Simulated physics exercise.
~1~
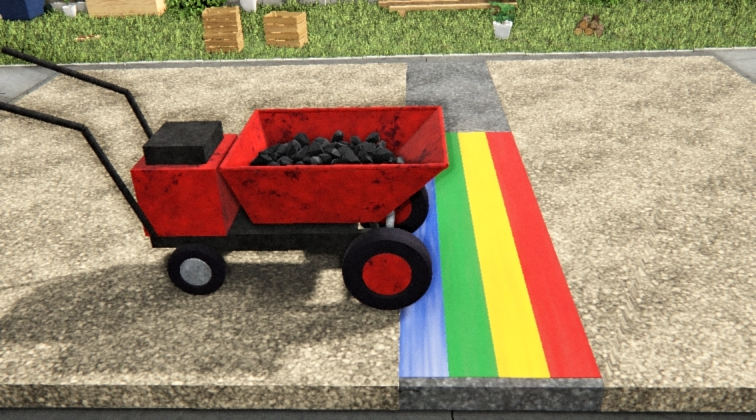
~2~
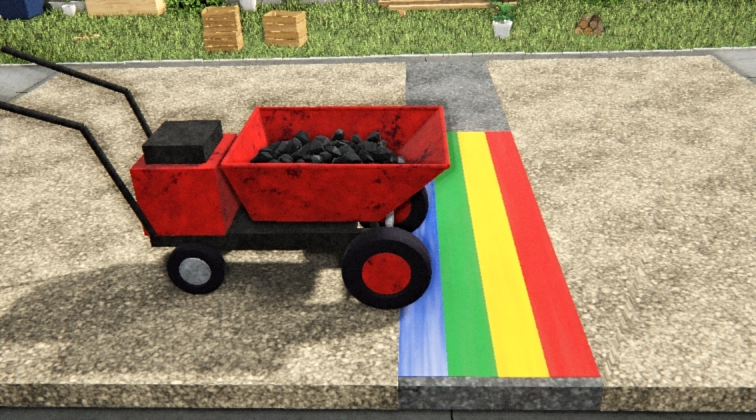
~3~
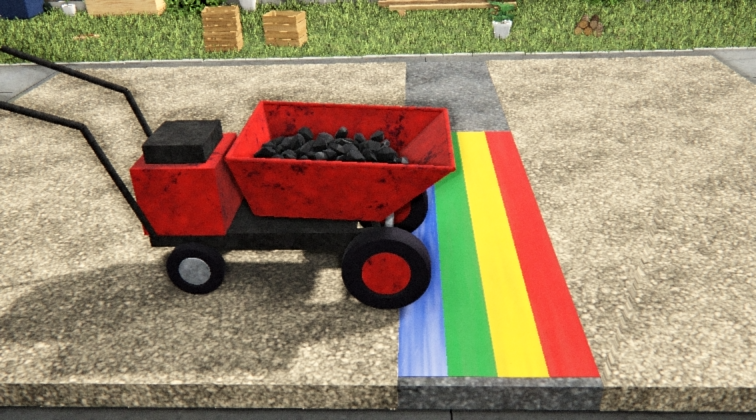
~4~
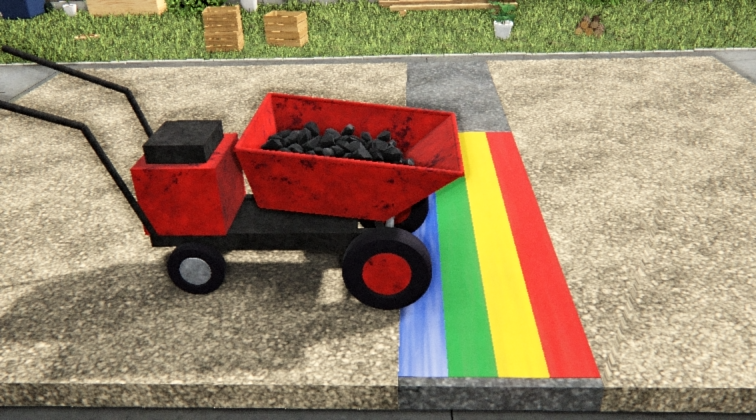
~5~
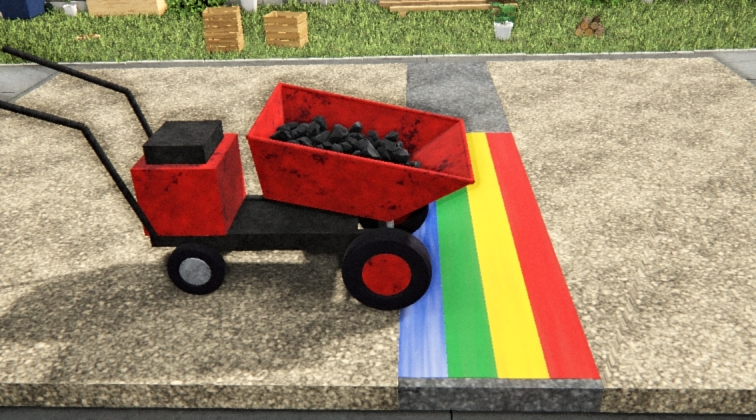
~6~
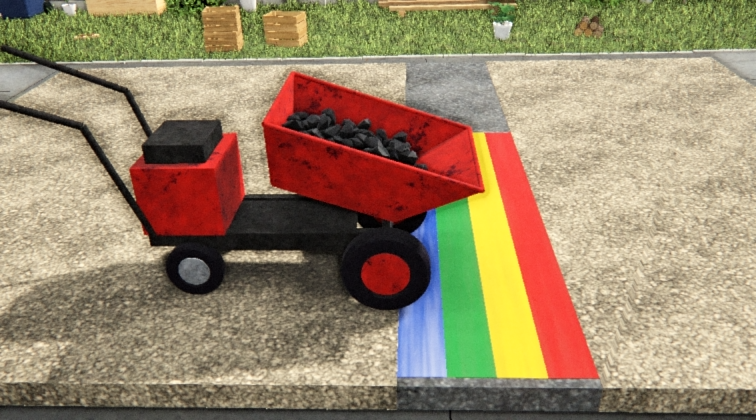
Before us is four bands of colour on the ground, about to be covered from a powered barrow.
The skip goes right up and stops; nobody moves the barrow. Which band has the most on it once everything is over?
Red.
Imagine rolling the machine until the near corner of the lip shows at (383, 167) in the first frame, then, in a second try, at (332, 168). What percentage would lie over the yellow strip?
First position: Some 30 percent; second position: Some 10 percent.
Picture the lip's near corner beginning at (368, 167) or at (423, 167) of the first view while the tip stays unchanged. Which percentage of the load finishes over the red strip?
20 % and 40 %.
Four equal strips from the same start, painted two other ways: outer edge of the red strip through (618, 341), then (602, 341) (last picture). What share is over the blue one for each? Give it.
Near 0 % and 0 %.
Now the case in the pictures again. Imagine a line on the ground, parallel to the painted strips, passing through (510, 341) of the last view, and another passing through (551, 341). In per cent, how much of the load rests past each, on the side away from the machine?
Around 80 percent for the first and 60 percent for the second.
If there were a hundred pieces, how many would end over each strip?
In per cent, blue strip 0, green strip 0, yellow strip 10 and red strip 40.
Just after the last frame, skip tipped steeply; every one in the skip.
A moment on, skip tipped steeply; roughly half in the skip; about a tenth over the yellow strip; roughly a third over the red strip; about a tenth off the paint.
Further on, skip tipped right over; roughly a quarter in the skip; about a tenth over the yellow strip; roughly a third over the red strip; roughly a third off the paint.
When it is over, skip tipped right over; roughly a quarter in the skip; not one over the blue strip; not one over the green strip; about a tenth over the yellow strip; roughly a third over the red strip; roughly a third off the paint.
